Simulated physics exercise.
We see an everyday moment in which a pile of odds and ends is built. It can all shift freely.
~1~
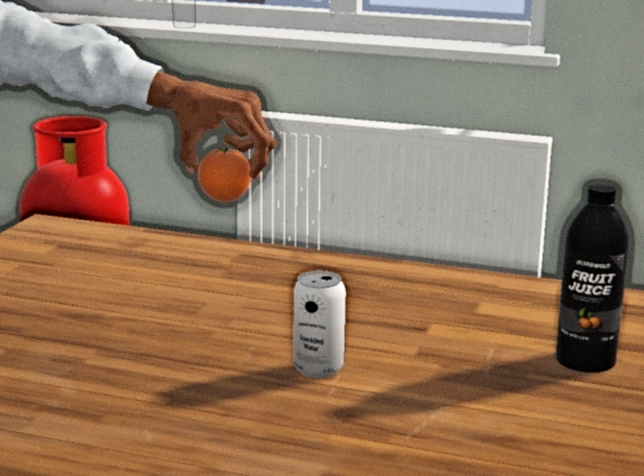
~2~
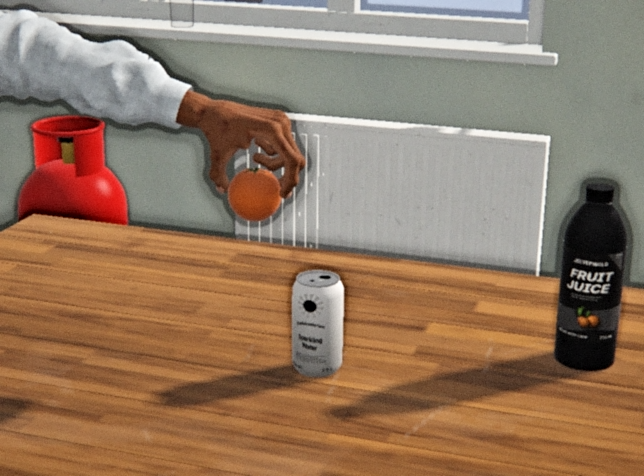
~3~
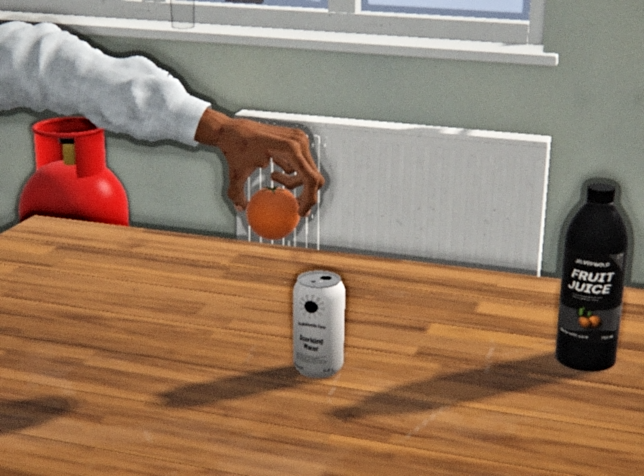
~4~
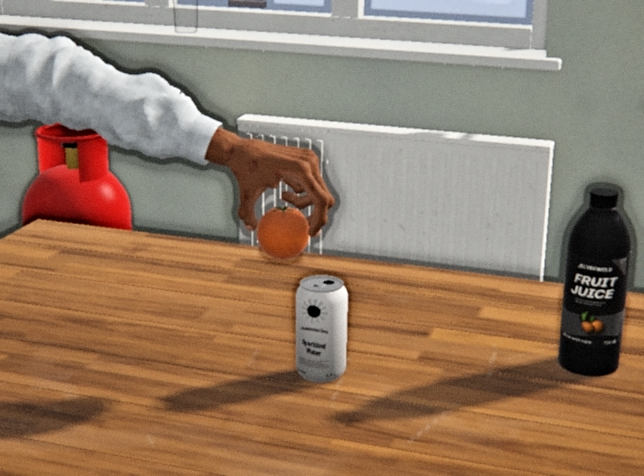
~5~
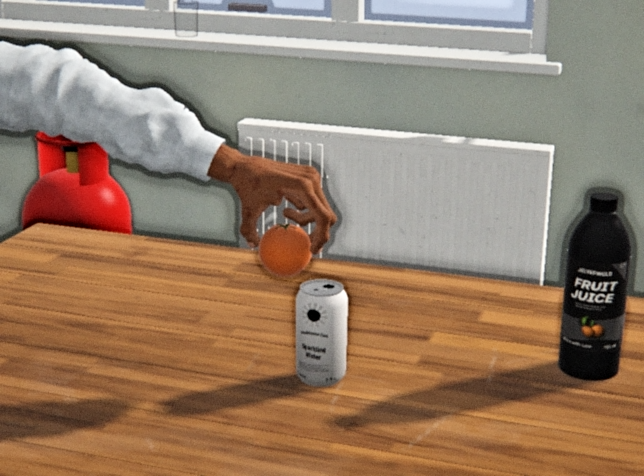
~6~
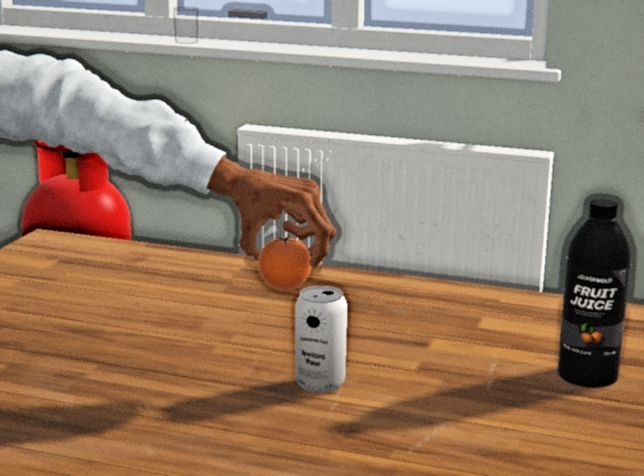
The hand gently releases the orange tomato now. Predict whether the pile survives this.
It will become unbalanced.
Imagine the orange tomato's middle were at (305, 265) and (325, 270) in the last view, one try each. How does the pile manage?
Try one: Stable. Try two: Stable.
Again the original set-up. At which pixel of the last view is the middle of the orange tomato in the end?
Near (254, 351).
Then, 0.30 s later than the last frame, orange tomato now fallen.
Then, 0.40 s later than the last frame, things are still on the move.
When it is over, fallen, orange tomato; the other 2 as before. End places, in pixels of the last picture, orange tomato near (253, 351). The pile gives way.
